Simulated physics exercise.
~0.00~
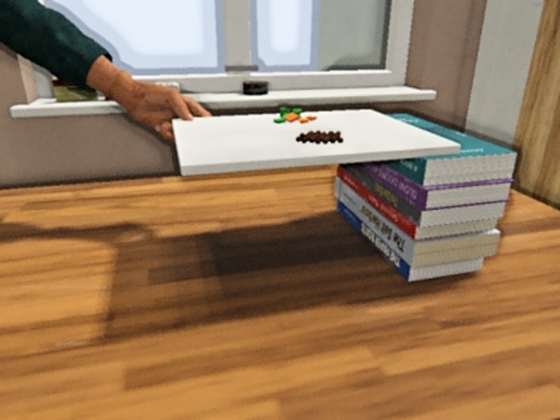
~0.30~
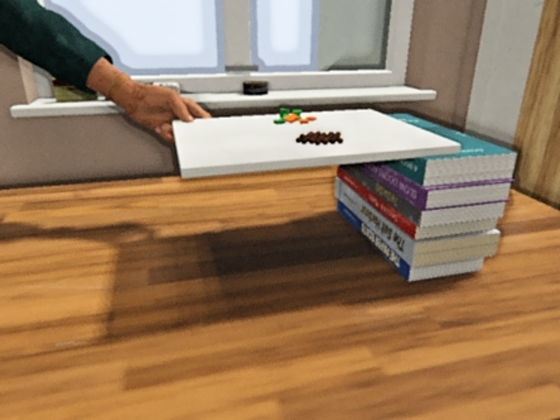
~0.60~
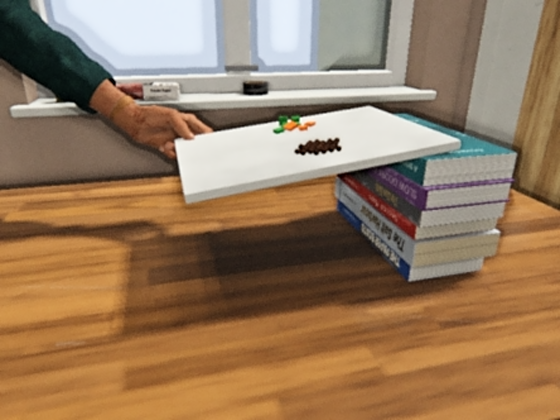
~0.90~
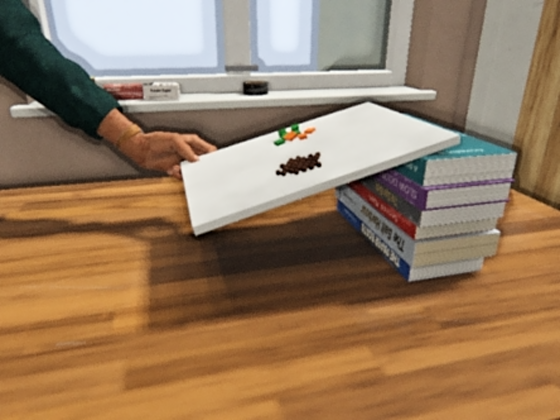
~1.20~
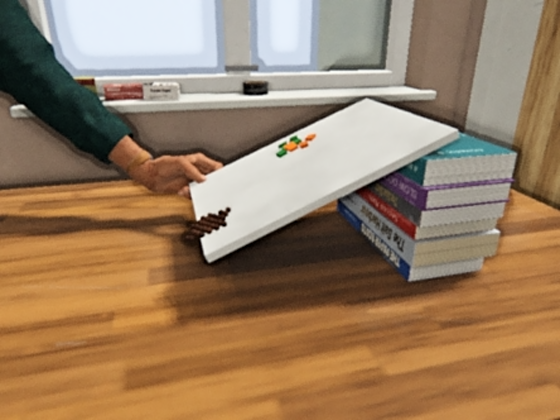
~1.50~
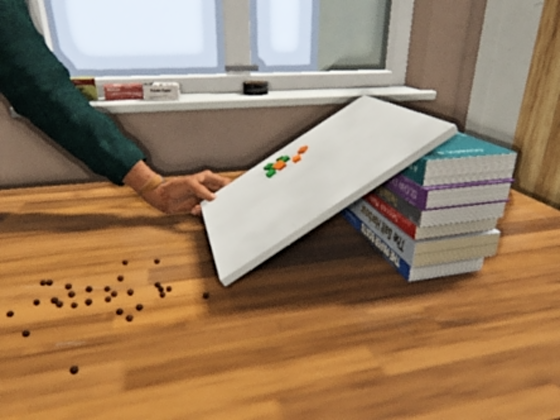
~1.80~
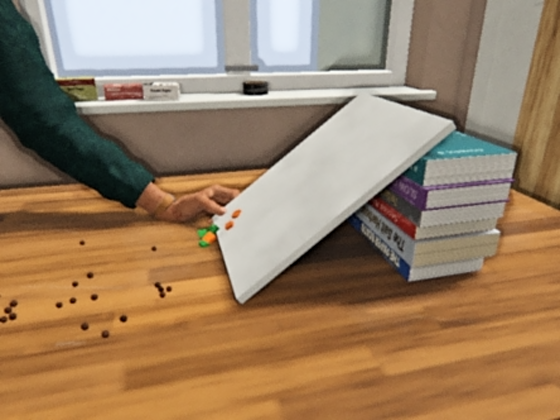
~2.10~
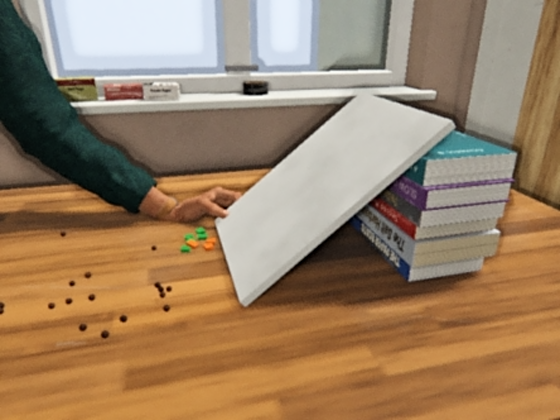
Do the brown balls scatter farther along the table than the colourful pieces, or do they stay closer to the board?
The brown balls scatter farther, spreading out to the left across the table. The colourful pieces mostly end up at the foot of the board.
